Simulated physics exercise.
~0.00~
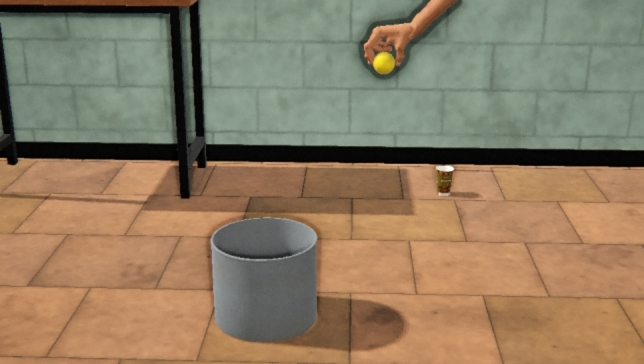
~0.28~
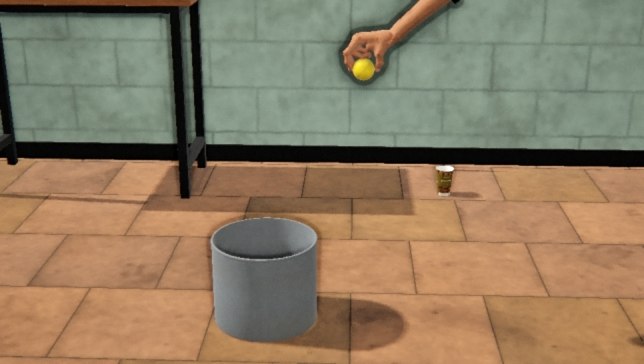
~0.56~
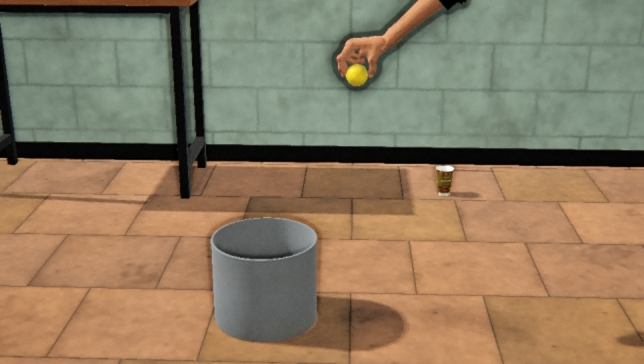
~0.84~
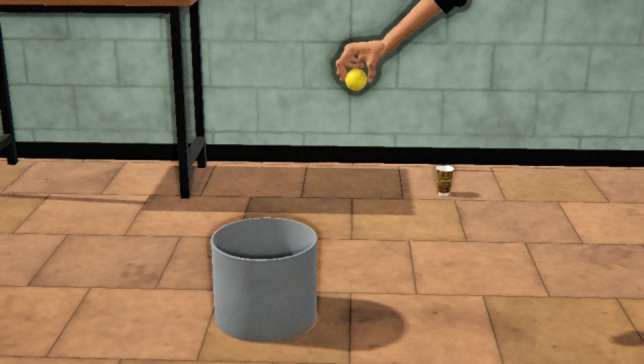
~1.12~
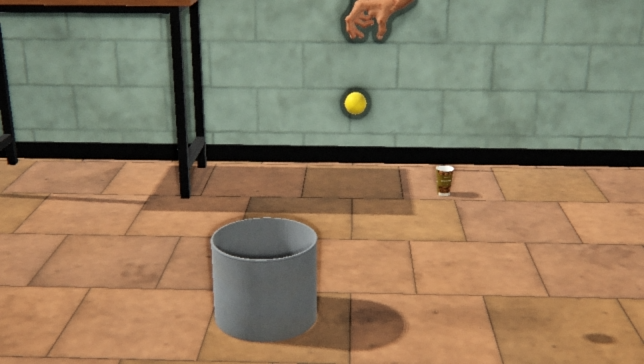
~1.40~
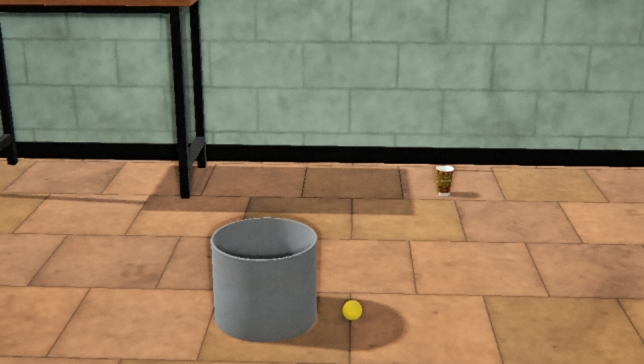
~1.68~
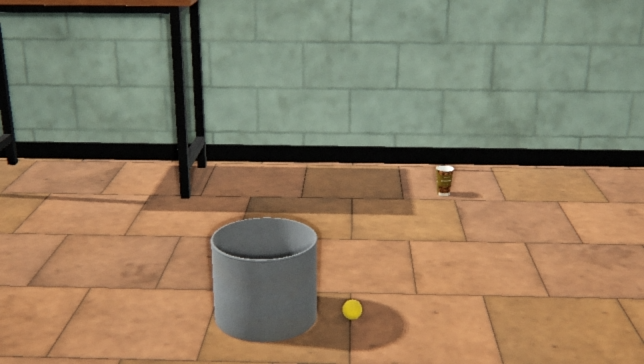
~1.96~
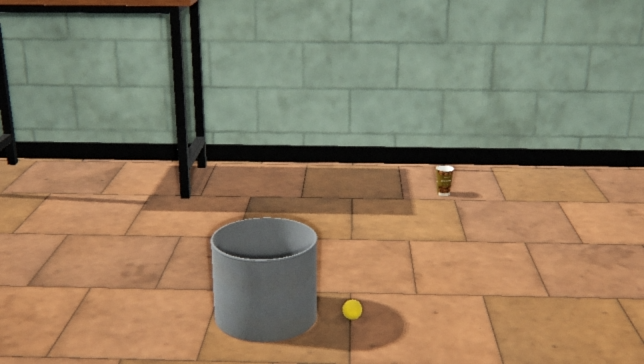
A hand held a yellow lemon up in the air, moved it left and slightly down, then let go and drew back. The lemon fell past the gray bucket and ended up resting on the tiled floor just to its right.
